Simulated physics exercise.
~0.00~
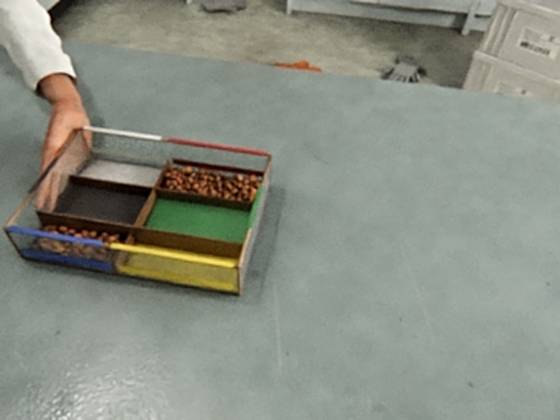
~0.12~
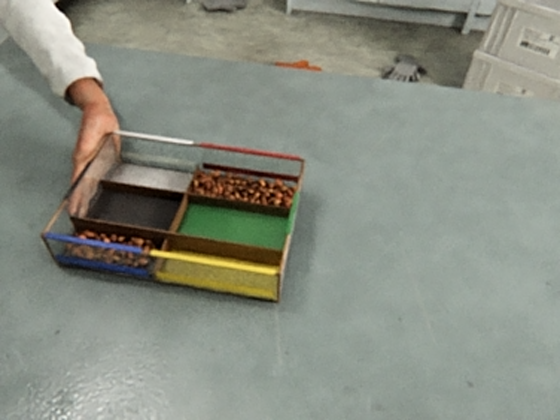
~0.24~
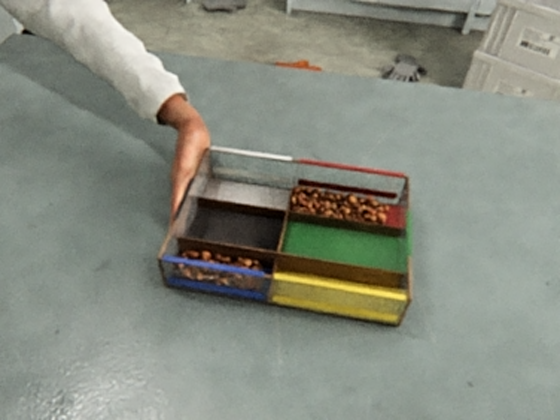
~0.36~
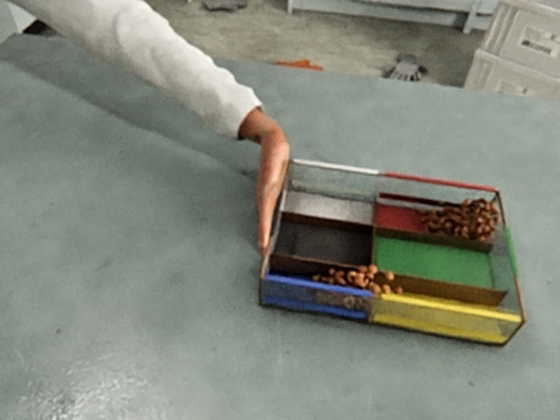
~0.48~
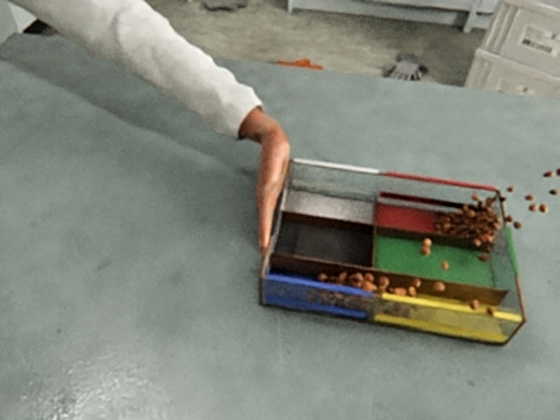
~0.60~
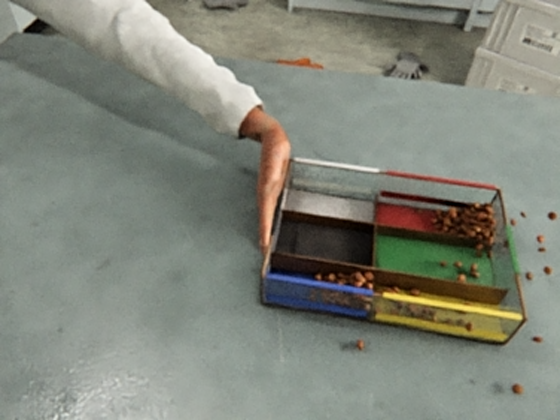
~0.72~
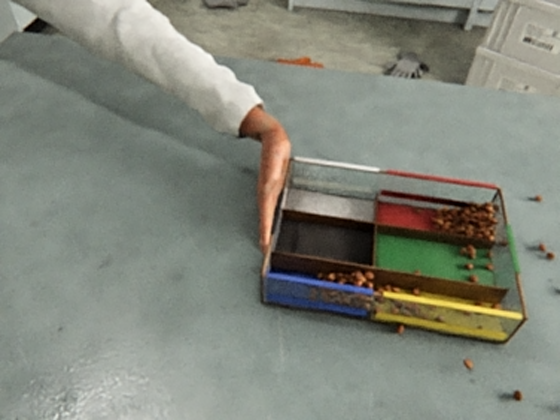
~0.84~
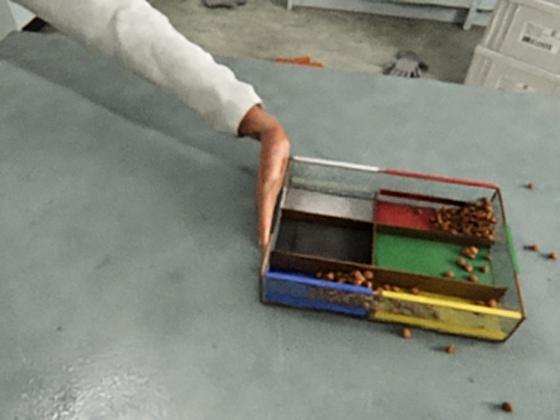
A hand in a white sleeve holds the left side of a clear-walled drawer tray on a grey-green tabletop, seen from above at an angle, with pale crates behind at the upper right. The tray has six compartments, and brown kibble fills the red one at the back right and the blue one at the front left. The hand pushes the tray to the right, then it stops abruptly. The kibble surges rightward, some spilling into the yellow and green compartments and some flying over the edge. Finally the tray rests, most pieces still in red and blue, with a few scattered on the table.
